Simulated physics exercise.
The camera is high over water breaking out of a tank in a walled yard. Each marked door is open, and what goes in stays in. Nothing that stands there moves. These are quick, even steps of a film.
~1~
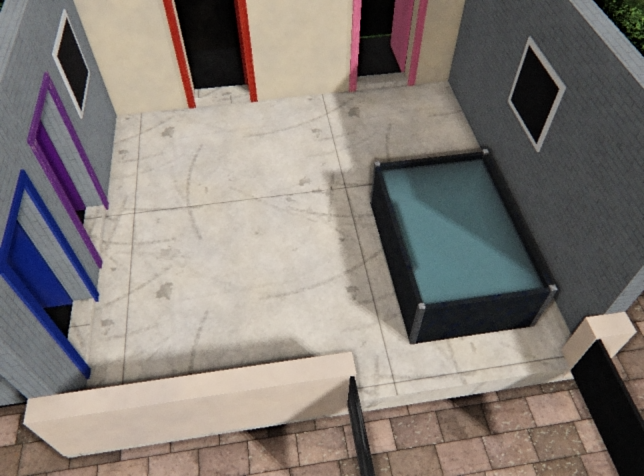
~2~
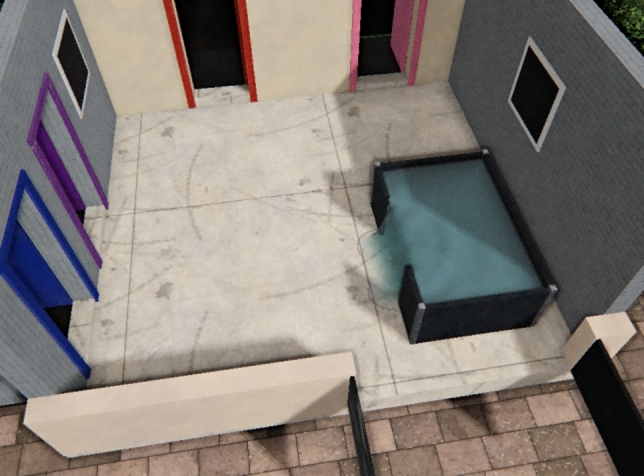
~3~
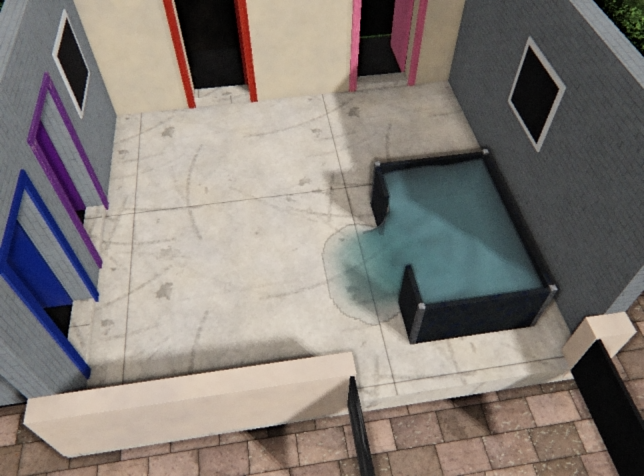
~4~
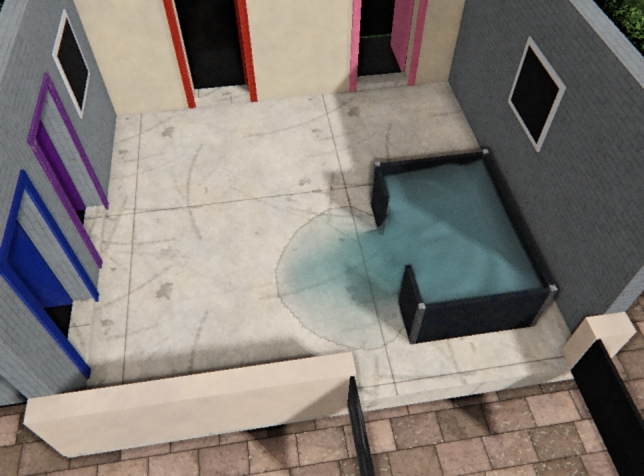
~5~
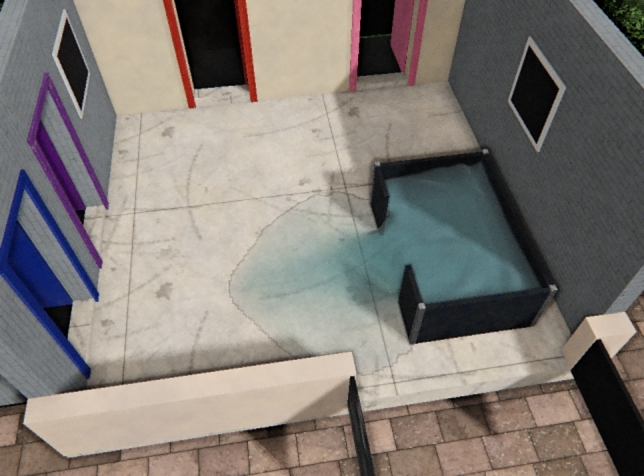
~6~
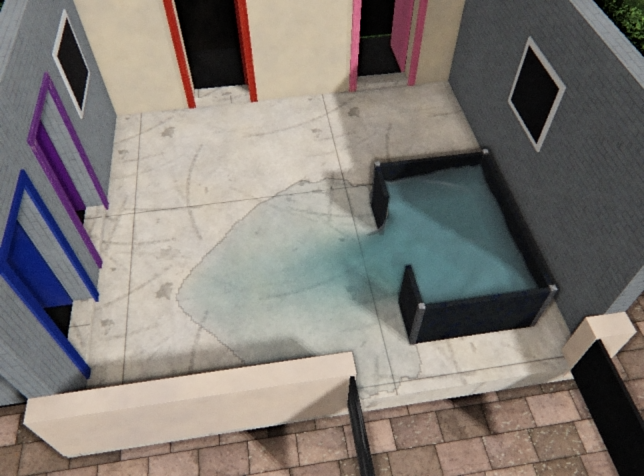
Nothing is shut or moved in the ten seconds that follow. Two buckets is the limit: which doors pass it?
In the end: The blue door floods; the red door holds within the limit; the purple door floods; the pink door holds within the limit.
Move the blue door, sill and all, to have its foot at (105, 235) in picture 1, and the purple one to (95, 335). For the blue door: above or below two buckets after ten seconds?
My reading: The blue one goes over.
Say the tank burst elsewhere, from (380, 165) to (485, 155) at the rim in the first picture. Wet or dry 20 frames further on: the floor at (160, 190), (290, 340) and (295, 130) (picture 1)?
In that order: Covered, free of water, covered.
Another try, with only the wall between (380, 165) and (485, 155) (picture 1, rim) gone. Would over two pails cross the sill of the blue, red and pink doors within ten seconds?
The blue door stays under; the red door is under; the pink door goes over.
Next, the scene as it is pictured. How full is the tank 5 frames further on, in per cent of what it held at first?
Roughly 60 per cent.
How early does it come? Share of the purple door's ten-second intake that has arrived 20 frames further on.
Near 90 in a hundred.
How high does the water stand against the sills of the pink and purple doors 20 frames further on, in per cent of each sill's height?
Near 0 and 130 in a hundred.
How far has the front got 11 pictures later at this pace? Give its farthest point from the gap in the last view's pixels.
Close to (116, 132).
A moment on, water covers 45 % of the floor; the blue door under two buckets in, the red door not reached, the purple door wet at the sill, nothing in, the pink door not reached.
Next, water covers 55 % of the floor; the blue door over two buckets in, the red door not reached, the purple door over two buckets in, the pink door not reached.
Then, water covers 55 % of the floor; the blue door far over two buckets in, the red door wet at the sill, nothing in, the purple door over two buckets in, the pink door not reached.
Later, water covers 75 % of the floor; the blue door far over two buckets in, the red door wet at the sill, nothing in, the purple door over two buckets in, the pink door wet at the sill, nothing in.
In the end, water covers 95 % of the floor; the blue door far over two buckets in, the red door wet at the sill, nothing in, the purple door over two buckets in, the pink door wet at the sill, nothing in.
